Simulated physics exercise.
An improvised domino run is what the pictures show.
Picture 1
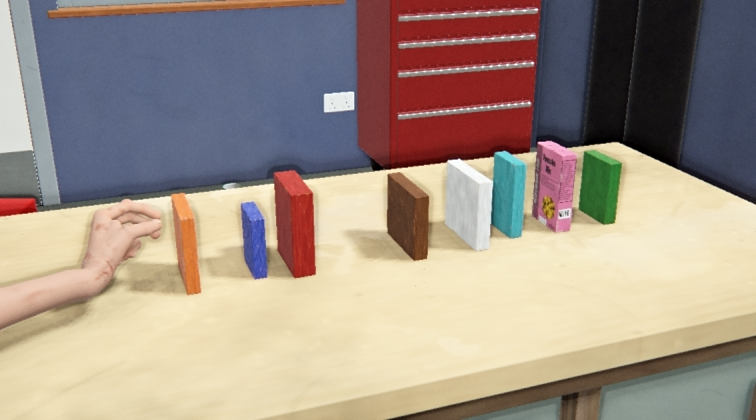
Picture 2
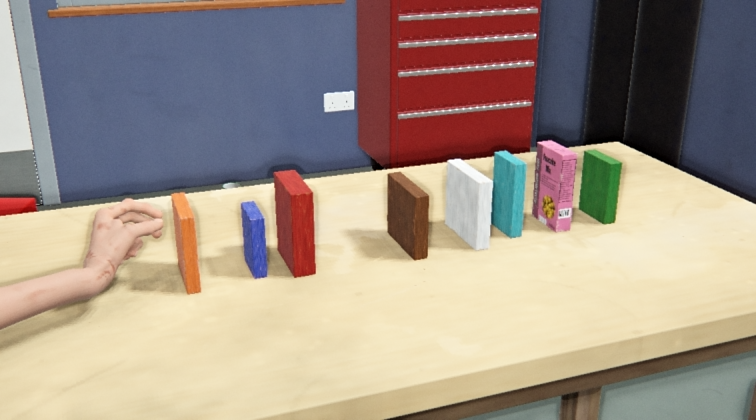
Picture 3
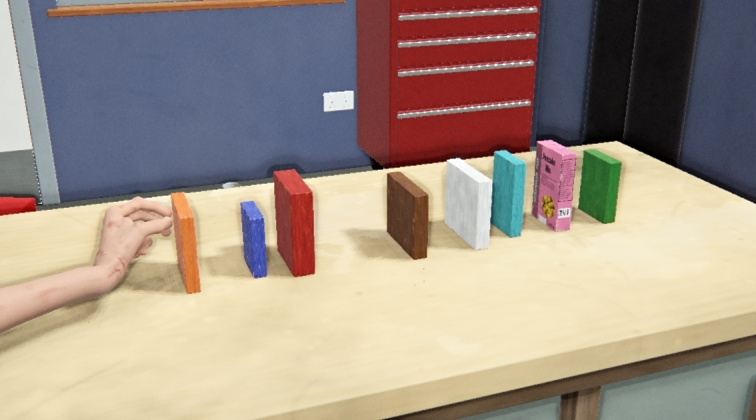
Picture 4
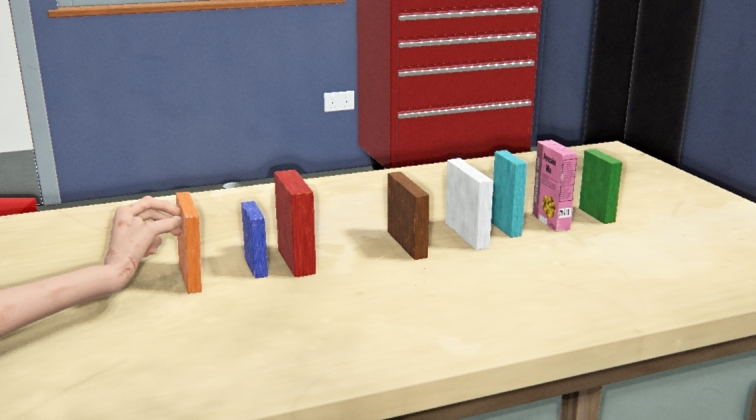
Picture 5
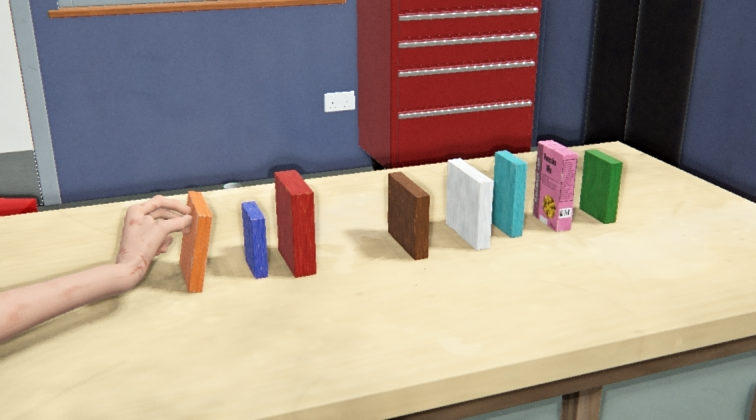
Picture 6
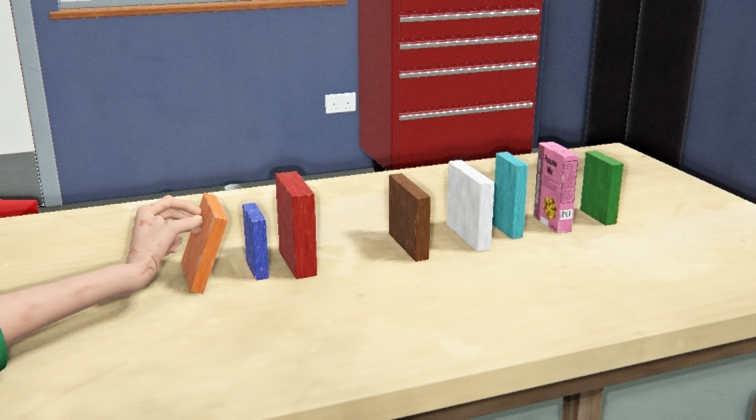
On a wooden workbench, a hand pushes the orange board, tilting it rightward toward the blue block.
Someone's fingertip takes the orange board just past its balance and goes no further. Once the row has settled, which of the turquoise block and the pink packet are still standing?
One by one: The turquoise block is left standing in the end; the pink packet is left standing in the end.
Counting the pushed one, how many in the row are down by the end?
Total count - 3.
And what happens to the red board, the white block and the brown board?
The red board goes down; the white block remains standing; the brown board remains standing.
Then, 0.40 s later than the last frame, orange board 73° over; blue block tilted by 48°; red board tilted by 36°.
Then, 0.60 s later than the last frame, orange board 78° over; red board on its side; blue block tilted by 64°.
When it is over, lying over on the table, red board and blue block; the other 4 as before. End places, in pixels of the last picture, turquoise block near (510, 196), pink packet near (555, 187).
